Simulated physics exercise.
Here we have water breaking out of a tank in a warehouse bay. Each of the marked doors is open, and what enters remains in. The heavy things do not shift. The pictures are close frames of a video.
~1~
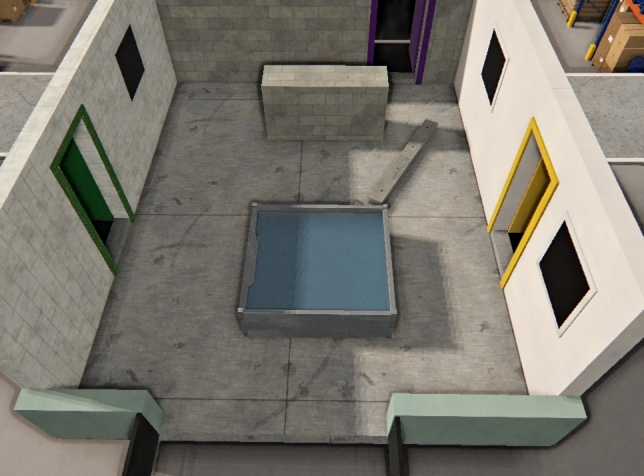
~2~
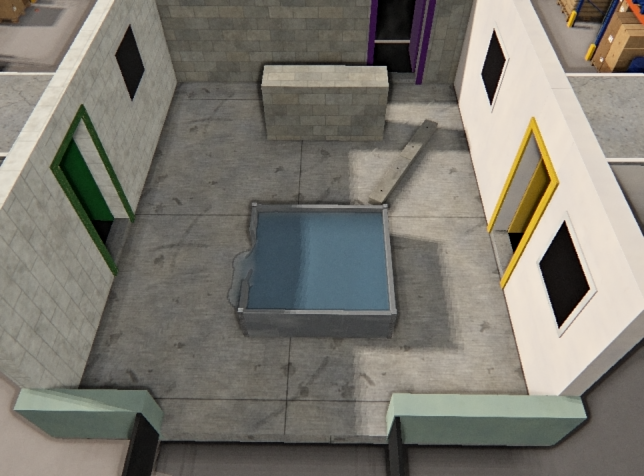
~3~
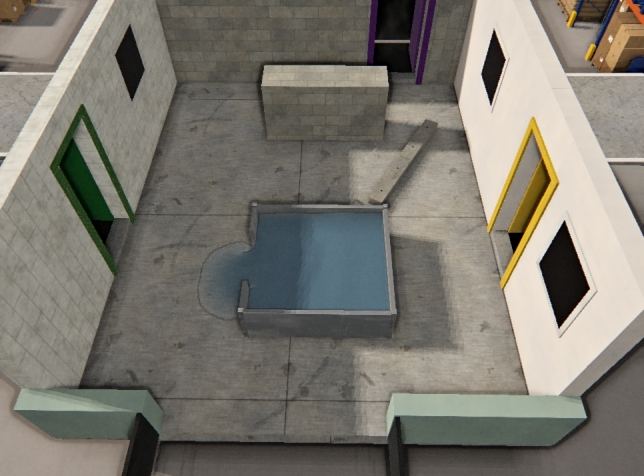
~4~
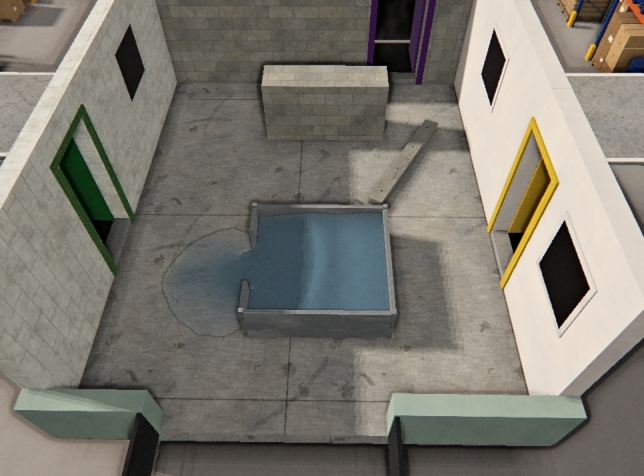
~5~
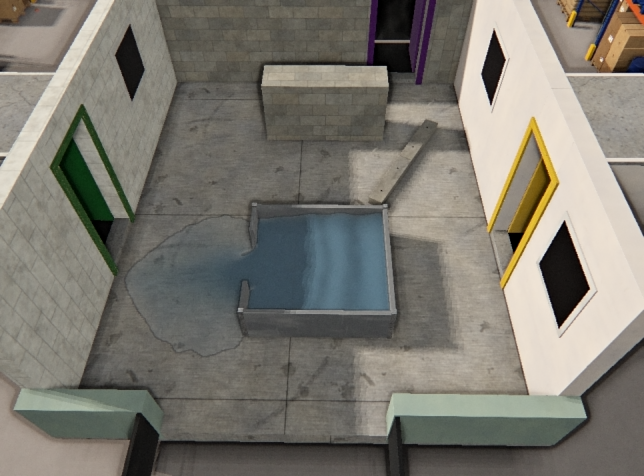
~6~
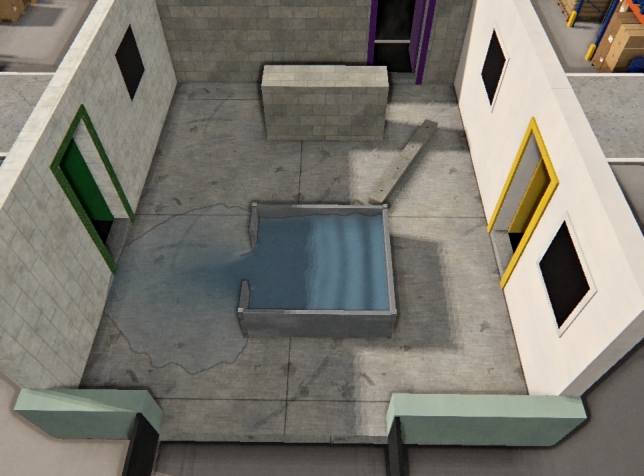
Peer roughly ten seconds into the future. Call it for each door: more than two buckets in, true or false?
Purple door false, green door true, yellow door false.
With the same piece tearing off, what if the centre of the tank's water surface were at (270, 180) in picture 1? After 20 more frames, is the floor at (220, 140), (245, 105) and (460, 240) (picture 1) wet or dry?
One after the other: Under water, flooded, no water.
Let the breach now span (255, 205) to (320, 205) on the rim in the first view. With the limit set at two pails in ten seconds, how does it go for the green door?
In that case the green door never reaches it.
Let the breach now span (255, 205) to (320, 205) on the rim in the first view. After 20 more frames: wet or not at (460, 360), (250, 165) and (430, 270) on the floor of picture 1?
Untouched, soaked, untouched.
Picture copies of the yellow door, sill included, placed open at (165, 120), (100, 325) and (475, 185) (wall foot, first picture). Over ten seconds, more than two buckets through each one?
First falls short, then tops the limit, then falls short.
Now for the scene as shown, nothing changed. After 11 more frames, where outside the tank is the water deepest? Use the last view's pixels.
It should be deepest at about (72, 411).
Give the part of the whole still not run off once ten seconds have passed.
Near 84 in a hundred.
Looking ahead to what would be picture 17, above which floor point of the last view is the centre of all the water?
Near pixel (245, 279).
A moment on, water covers 20 % of the floor; the purple door not reached, the green door over two buckets in, the yellow door not reached.
Next, water covers 20 % of the floor; the purple door not reached, the green door over two buckets in, the yellow door not reached.
Then, water covers 40 % of the floor; the purple door not reached, the green door far over two buckets in, the yellow door not reached.
Later, water covers 60 % of the floor; the purple door wet at the sill, nothing in, the green door far over two buckets in, the yellow door not reached.
In the end, water covers 85 % of the floor; the purple door wet at the sill, nothing in, the green door far over two buckets in, the yellow door wet at the sill, nothing in.
